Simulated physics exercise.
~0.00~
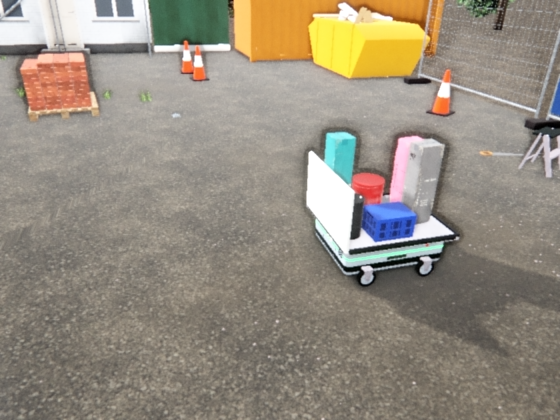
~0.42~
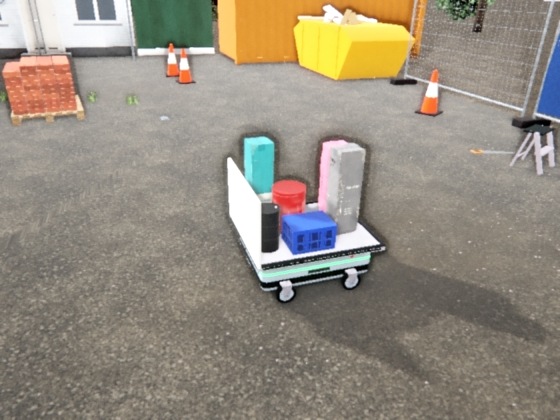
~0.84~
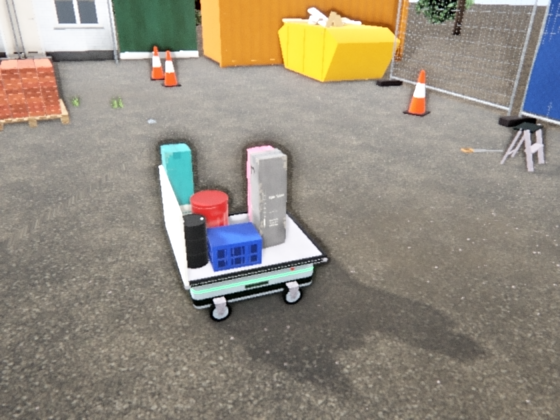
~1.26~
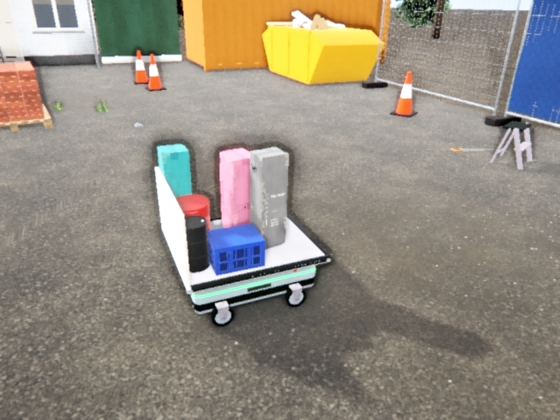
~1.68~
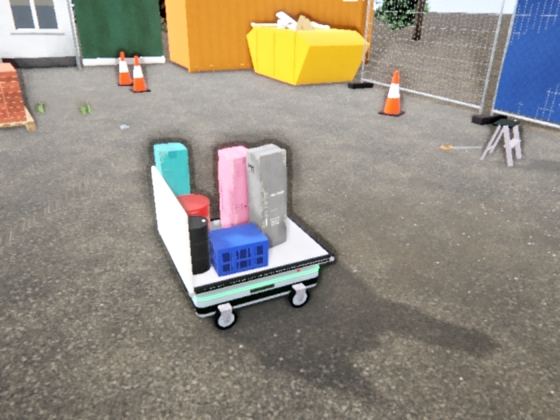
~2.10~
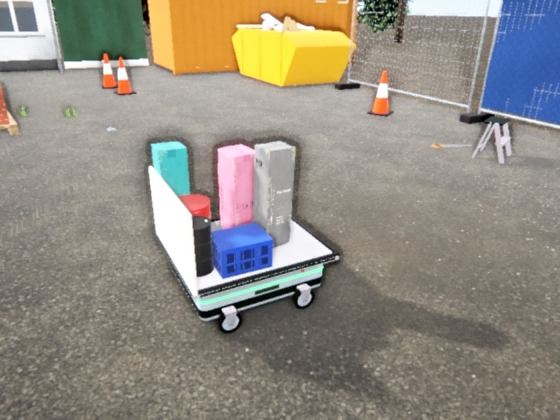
To begin with, a low cart with a tall white board at its left end rolls leftward across a paved yard, past traffic cones and a yellow skip. It carries turquoise, pink and grey boxes, a red pail, a black canister and a blue crate. The cart then comes to a halt, and the pink box and red pail slide toward the board, while the grey box also shifts from its starting spot. The turquoise box, canister and crate keep their places. At the end, the cart stands still with everything aboard and nothing toppled.
